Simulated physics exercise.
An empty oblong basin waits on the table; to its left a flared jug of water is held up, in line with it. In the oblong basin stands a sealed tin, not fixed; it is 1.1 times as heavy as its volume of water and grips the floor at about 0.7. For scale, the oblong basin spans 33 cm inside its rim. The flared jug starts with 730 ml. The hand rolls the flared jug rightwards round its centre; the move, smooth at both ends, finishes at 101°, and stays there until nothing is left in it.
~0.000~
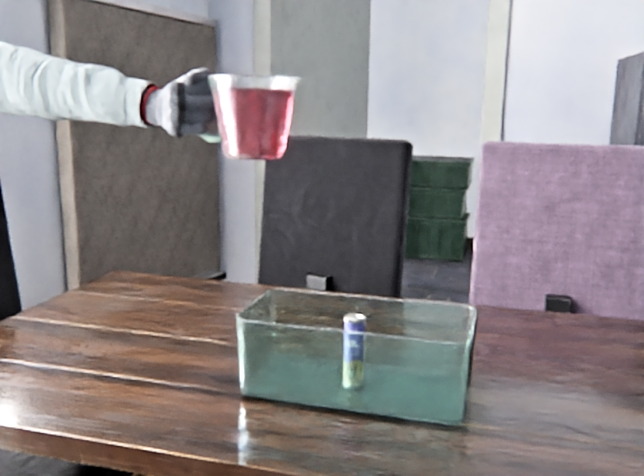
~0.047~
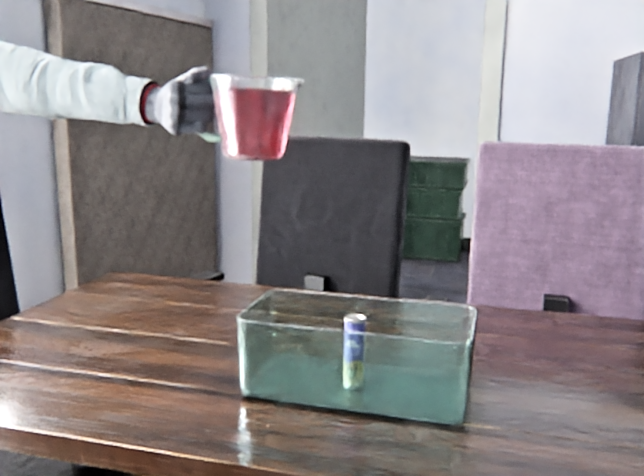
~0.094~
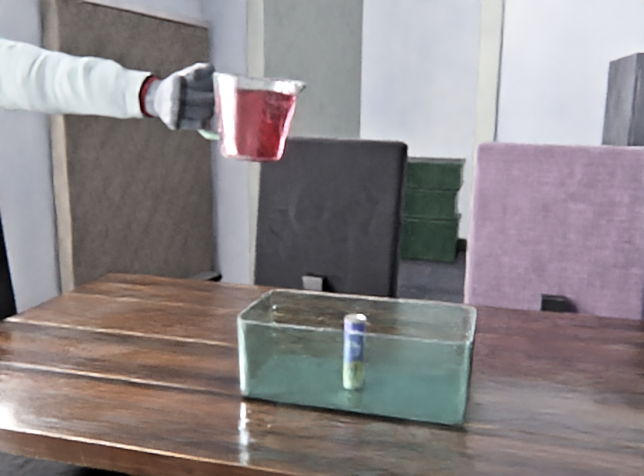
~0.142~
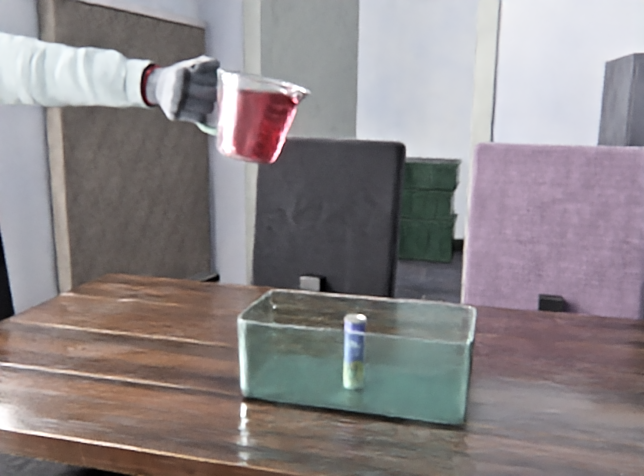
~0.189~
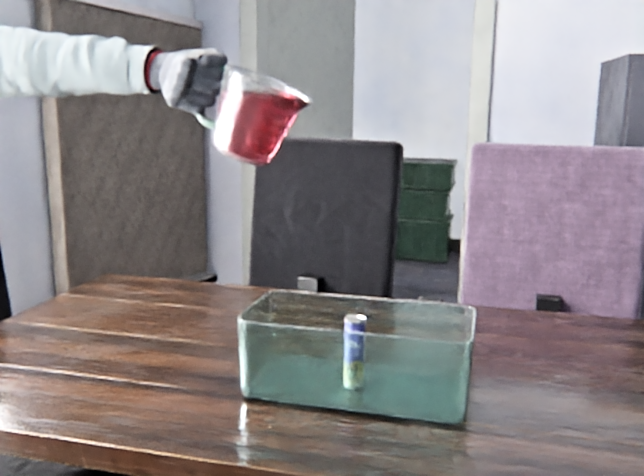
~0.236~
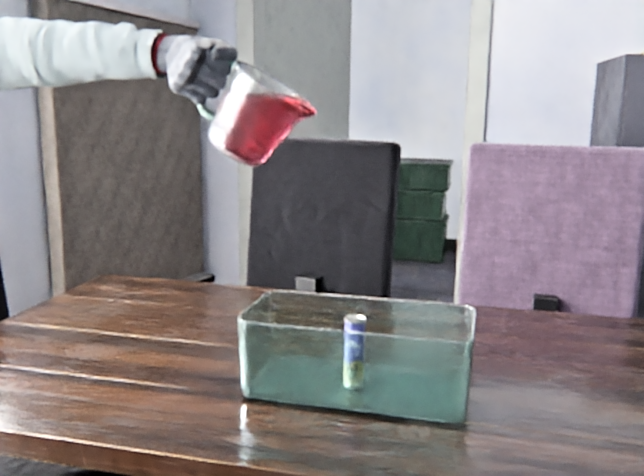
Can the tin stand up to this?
It keeps standing.
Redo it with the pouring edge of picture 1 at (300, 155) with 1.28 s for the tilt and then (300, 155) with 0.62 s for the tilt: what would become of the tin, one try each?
First it falls; then it topples.
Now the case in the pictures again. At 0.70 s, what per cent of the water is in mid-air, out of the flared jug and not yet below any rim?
About 32 per cent.
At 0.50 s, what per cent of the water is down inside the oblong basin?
Some 4 per cent.
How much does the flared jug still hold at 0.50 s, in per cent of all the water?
Some 46 per cent.
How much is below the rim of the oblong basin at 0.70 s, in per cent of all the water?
Some 60 per cent.
By 0.50 s the tilt is 92° and 47 per cent is still to pour; the tin stands where it began.
By 0.70 s the tilt is 101° and 9 per cent is still to pour; the tin stands where it began.
By 0.90 s the tilt is 101° and 1 per cent is still to pour; the tin stands where it began.
By 1.12 s the tilt is 101° and 0 per cent is still to pour; the tin stands where it began.
At rest the tin stands where it began.
